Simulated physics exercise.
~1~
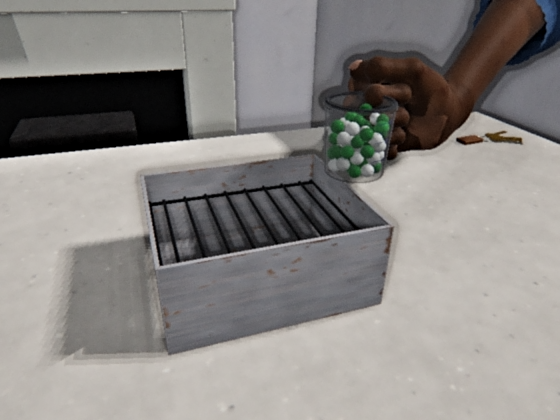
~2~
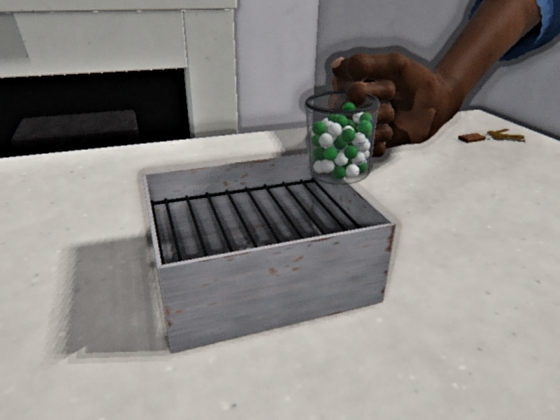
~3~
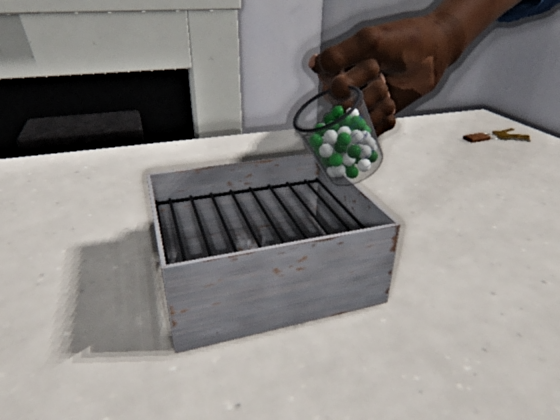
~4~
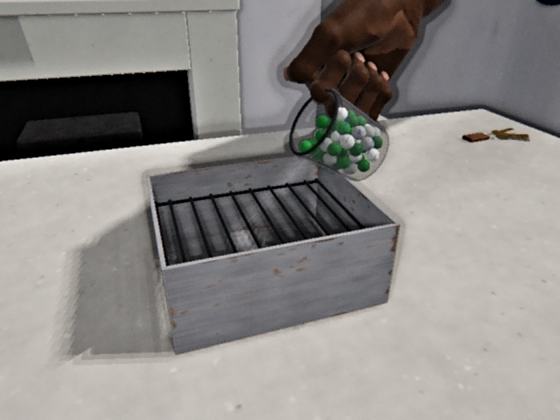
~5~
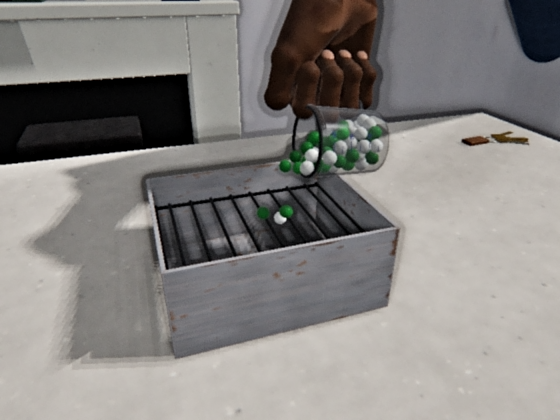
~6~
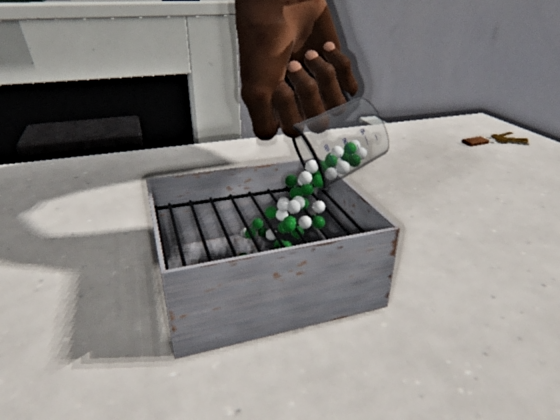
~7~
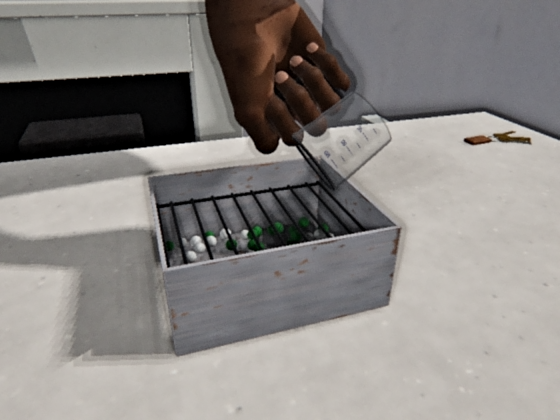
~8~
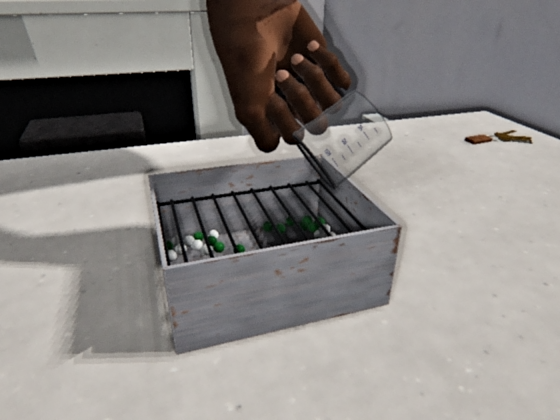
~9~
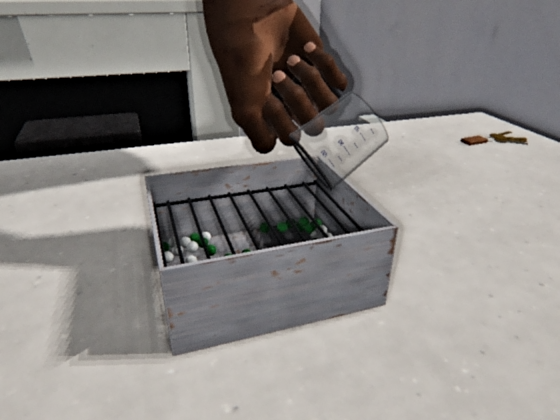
Hand tilting a clear cup and pouring green and white balls onto a wire rack, all dropping through into the grey box.
